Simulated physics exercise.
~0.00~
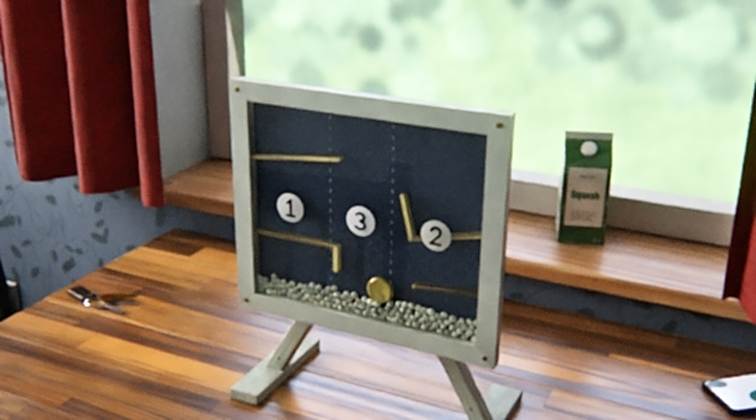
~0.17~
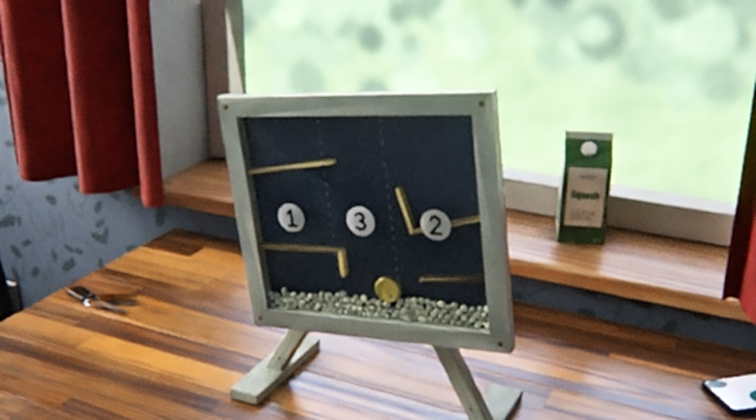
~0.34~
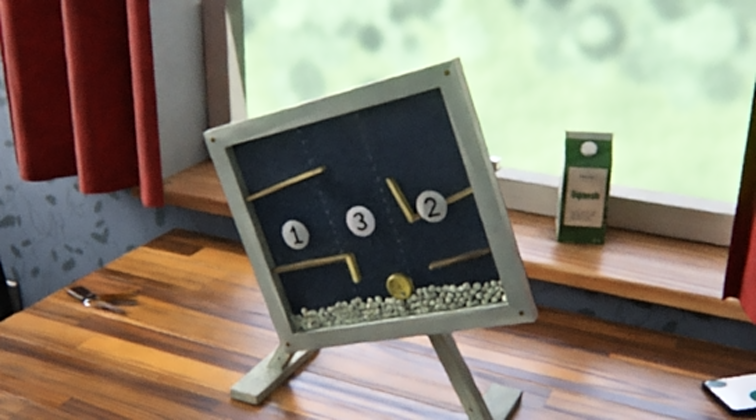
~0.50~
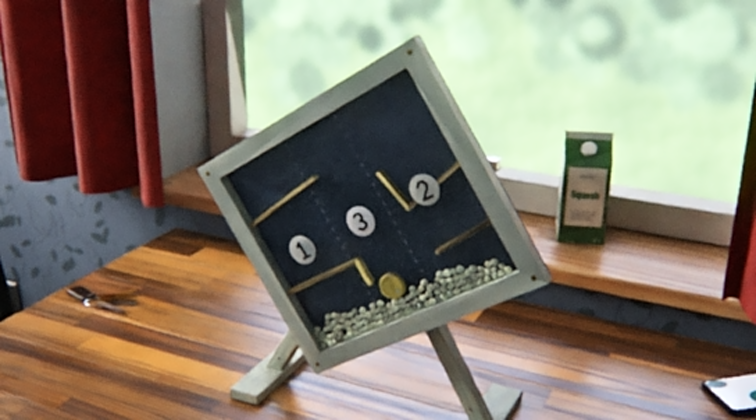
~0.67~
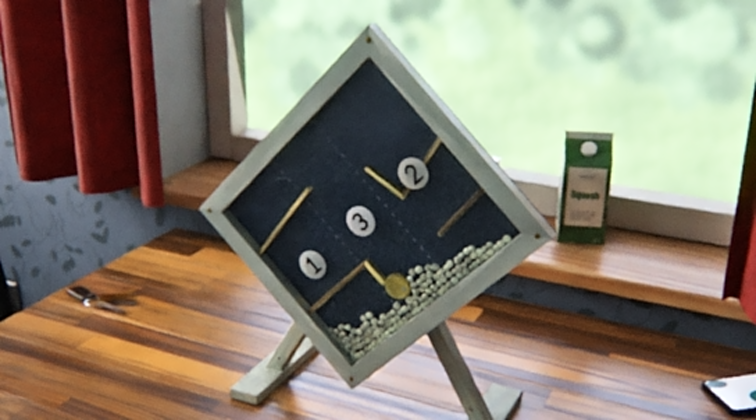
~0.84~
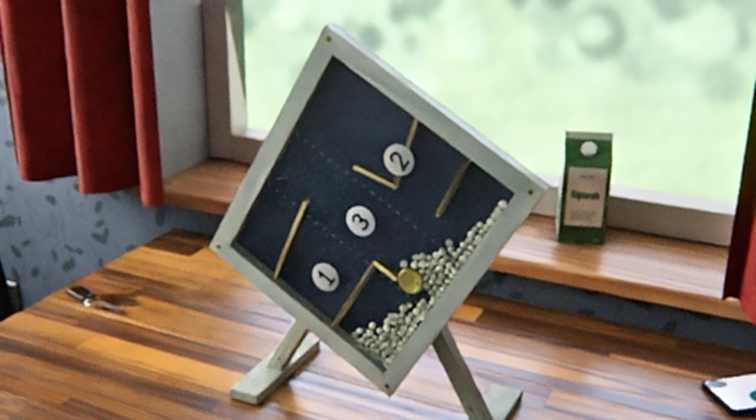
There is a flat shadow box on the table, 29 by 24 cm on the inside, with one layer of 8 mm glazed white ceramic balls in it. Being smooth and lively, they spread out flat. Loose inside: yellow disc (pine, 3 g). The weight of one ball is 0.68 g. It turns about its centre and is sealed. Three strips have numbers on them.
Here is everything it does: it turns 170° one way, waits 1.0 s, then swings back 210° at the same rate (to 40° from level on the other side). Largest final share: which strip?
Marked 2.
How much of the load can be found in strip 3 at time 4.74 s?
Share: About 0 percent.
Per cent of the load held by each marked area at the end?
At the end, strip 1 has 5 percent, strip 2 has 75 percent and strip 3 has 25 percent.
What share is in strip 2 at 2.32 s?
0 percent.
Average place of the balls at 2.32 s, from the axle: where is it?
Roughly 10 centimetres to the right and 6 centimetres above.
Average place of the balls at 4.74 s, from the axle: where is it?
I'd put it near 1 centimetres to the right and 12 centimetres below.
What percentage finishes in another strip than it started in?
My reckoning puts it near 55 percent.
After 2.32 s, it stands 170° anticlockwise; the balls' middle is 10 cm right of and 6 cm above the centre; no. 1, 90 %, no. 3, 10 %.
After 4.74 s, it stands 65° anticlockwise; the balls' middle is 1 cm right of and 12 cm below the centre; no. 1, 100 %.
After 6.15 s, it stands 40° clockwise; the balls' middle is 2 cm left of and 9 cm below the centre; no. 1, 15 %, no. 2, 55 %, no. 3, 30 %.
At rest by 7.1 s, it stands 40° clockwise; no. 1, 5 %, no. 2, 75 %, no. 3, 25 %.
